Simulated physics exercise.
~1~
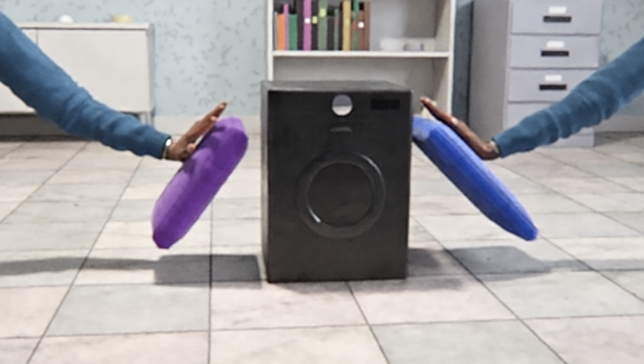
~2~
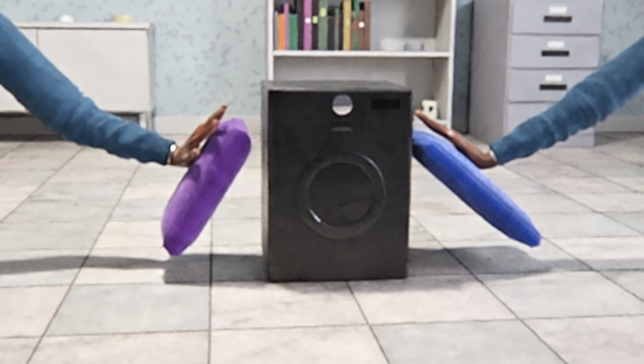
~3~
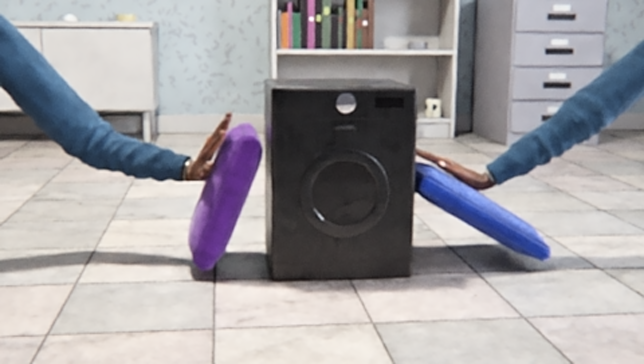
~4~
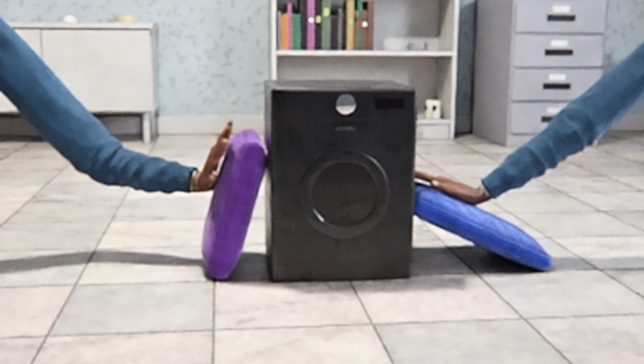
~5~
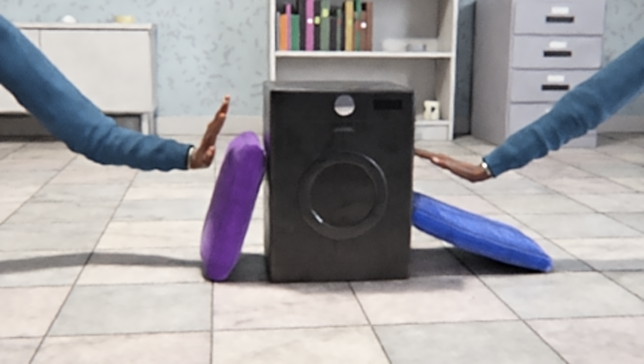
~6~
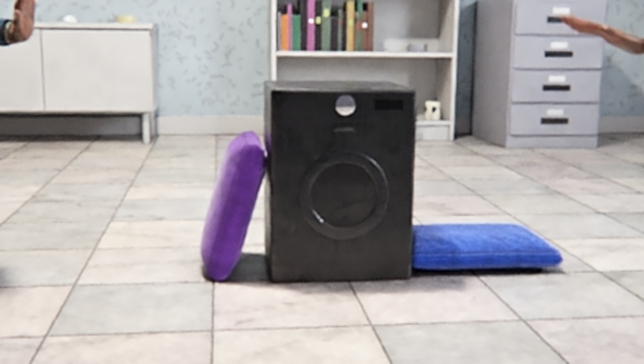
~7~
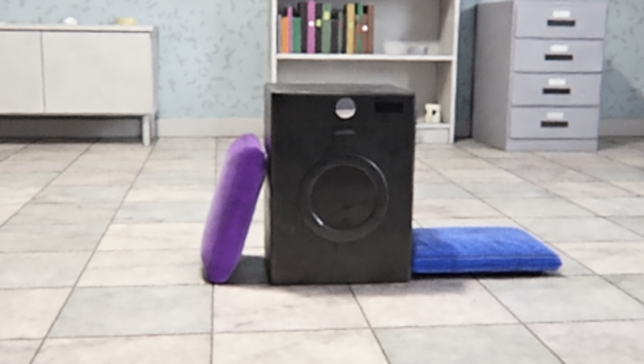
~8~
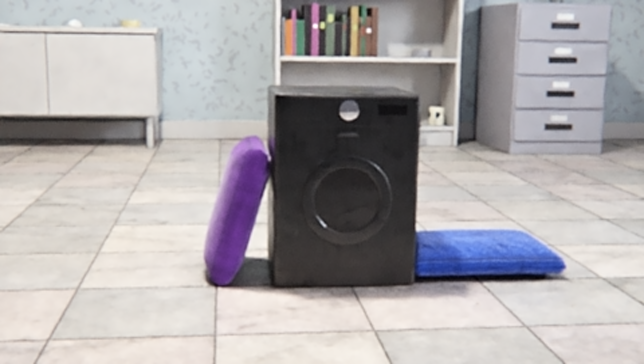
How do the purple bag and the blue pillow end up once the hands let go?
The purple bag stays leaning against the left side of the black machine. The blue pillow slumps down and lies flat on the floor to the right.
